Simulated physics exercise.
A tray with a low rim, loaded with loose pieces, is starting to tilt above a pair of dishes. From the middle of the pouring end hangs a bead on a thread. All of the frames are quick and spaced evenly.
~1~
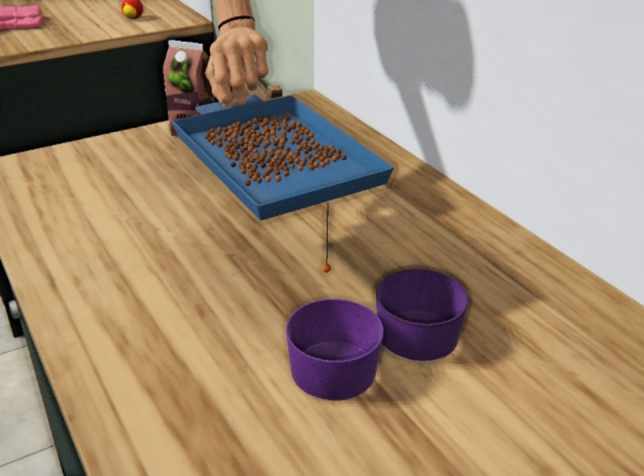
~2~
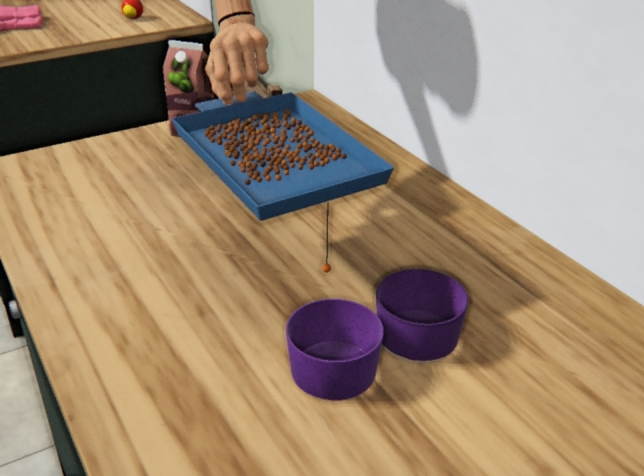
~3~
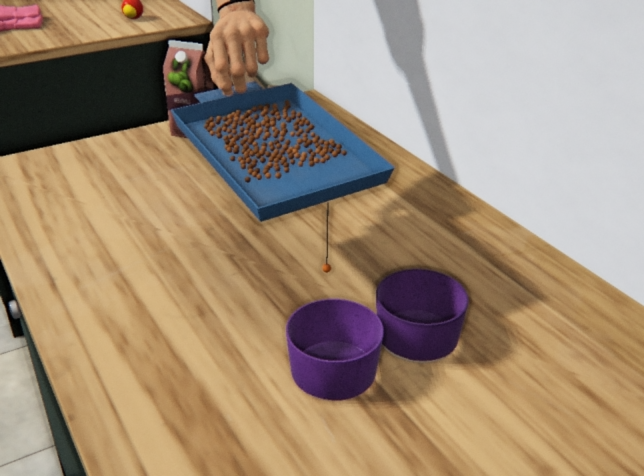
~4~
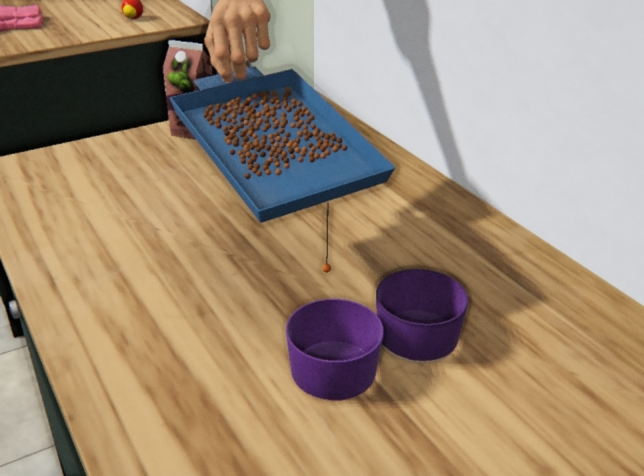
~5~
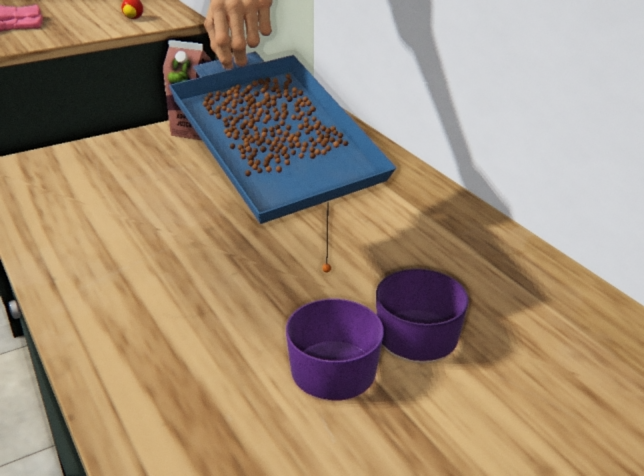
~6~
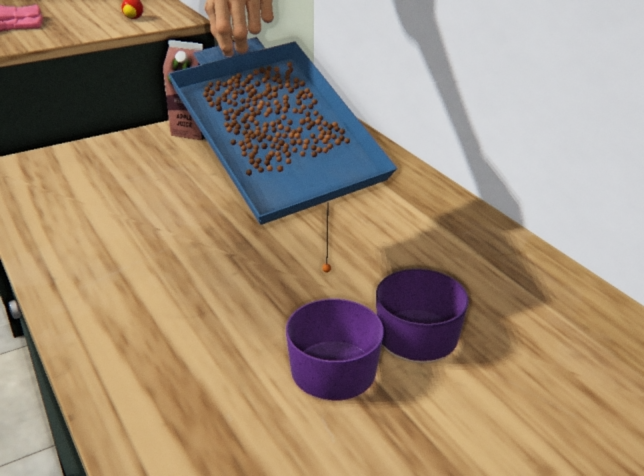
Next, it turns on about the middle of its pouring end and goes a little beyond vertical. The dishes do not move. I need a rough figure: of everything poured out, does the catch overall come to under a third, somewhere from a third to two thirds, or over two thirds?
I'd say somewhere from a third to two thirds.
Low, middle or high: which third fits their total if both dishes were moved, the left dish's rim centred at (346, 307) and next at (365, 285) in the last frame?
Try one: In the middle band. Try two: Less than a third.
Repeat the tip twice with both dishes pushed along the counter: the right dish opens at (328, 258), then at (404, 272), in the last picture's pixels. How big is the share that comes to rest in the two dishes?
10 and 70 in a hundred.
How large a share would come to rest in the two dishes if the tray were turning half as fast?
About 60 %.
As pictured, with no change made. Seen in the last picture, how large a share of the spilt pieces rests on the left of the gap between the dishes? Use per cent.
Estimate: About 90 percent.
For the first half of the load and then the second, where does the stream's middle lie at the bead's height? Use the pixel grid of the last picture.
The leading part at (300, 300), the rest of it at (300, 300).
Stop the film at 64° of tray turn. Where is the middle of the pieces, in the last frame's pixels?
About (297, 206).
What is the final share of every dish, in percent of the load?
In the left dish you'd find about 40 % of the load, and in the right dish about 0 %.
Just after the last frame, tray tipped steeply; the larger part on the tray; just a few in the left dish; just a few outside both; about a tenth in the air.
A moment on, tray tipped past a quarter turn; roughly half on the tray; about a tenth in the left dish; just a few in the right dish; about a tenth outside both; roughly a quarter in the air.
Further on, tray tipped past a quarter turn; roughly half in the left dish; just a few in the right dish; roughly half outside both.
When it is over, tray tipped past a quarter turn; roughly half in the left dish; just a few in the right dish; roughly half outside both.
